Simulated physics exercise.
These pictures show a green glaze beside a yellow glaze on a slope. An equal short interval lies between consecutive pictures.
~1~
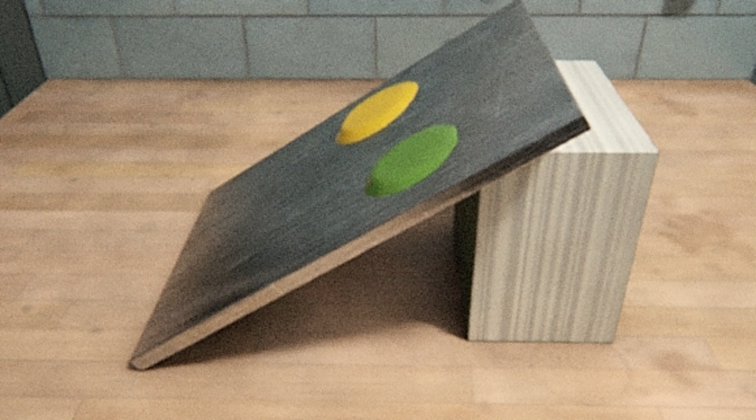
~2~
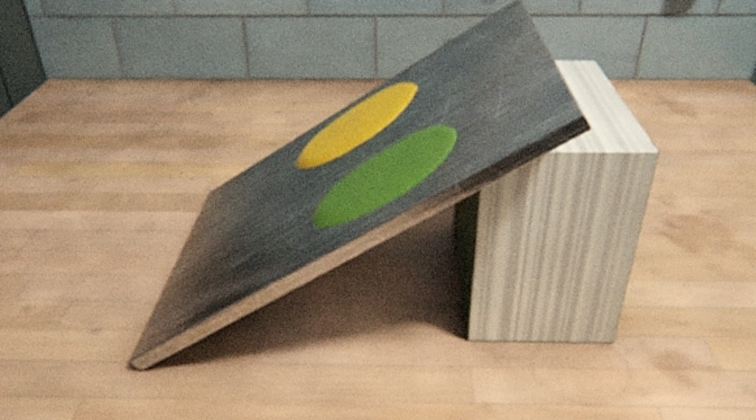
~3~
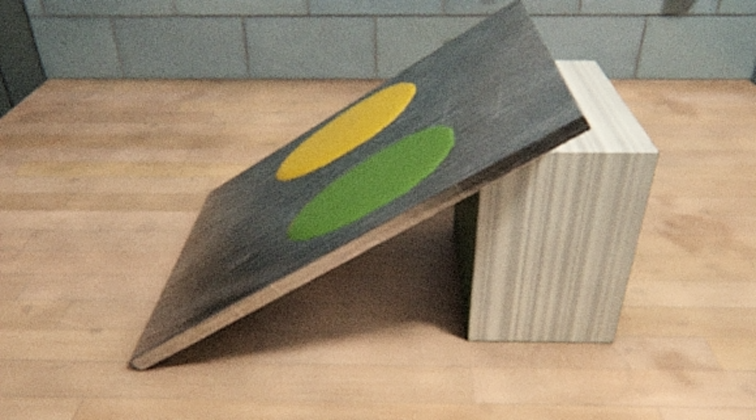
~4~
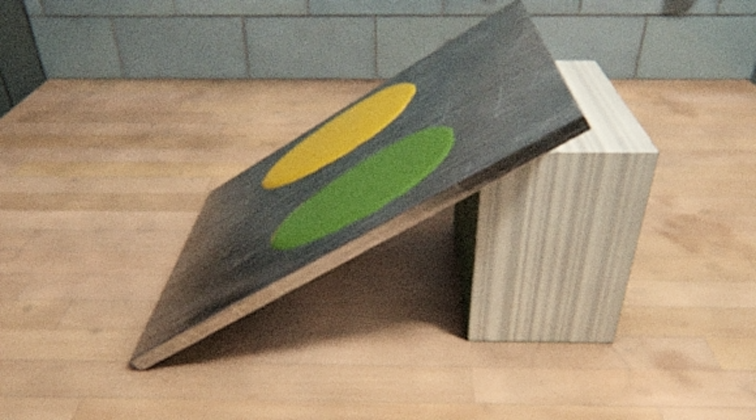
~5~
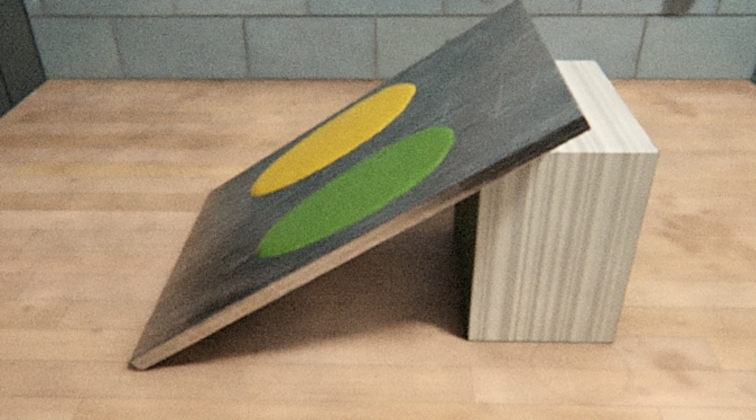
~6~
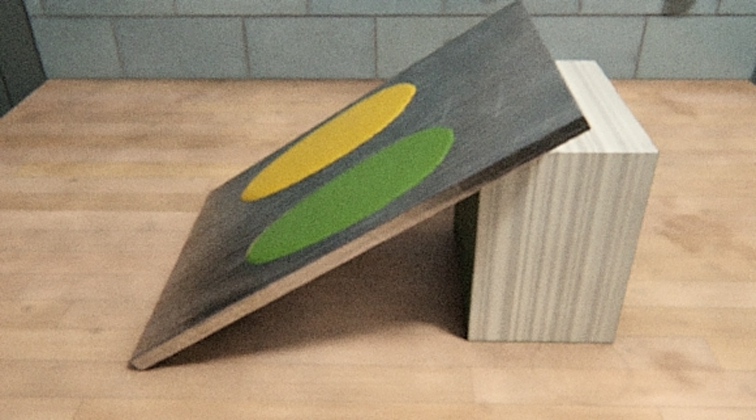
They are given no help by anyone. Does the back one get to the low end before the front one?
Yes.
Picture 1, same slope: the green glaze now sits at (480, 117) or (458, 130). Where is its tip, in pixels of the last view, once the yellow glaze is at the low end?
One: (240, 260). Two: (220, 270).
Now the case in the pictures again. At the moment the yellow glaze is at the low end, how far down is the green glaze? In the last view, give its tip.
About (194, 281).
Soon after, the green glaze is three quarters of the way down; the yellow glaze is close to the edge.
In the end, the green glaze is close to the edge; the yellow glaze is at the low edge.
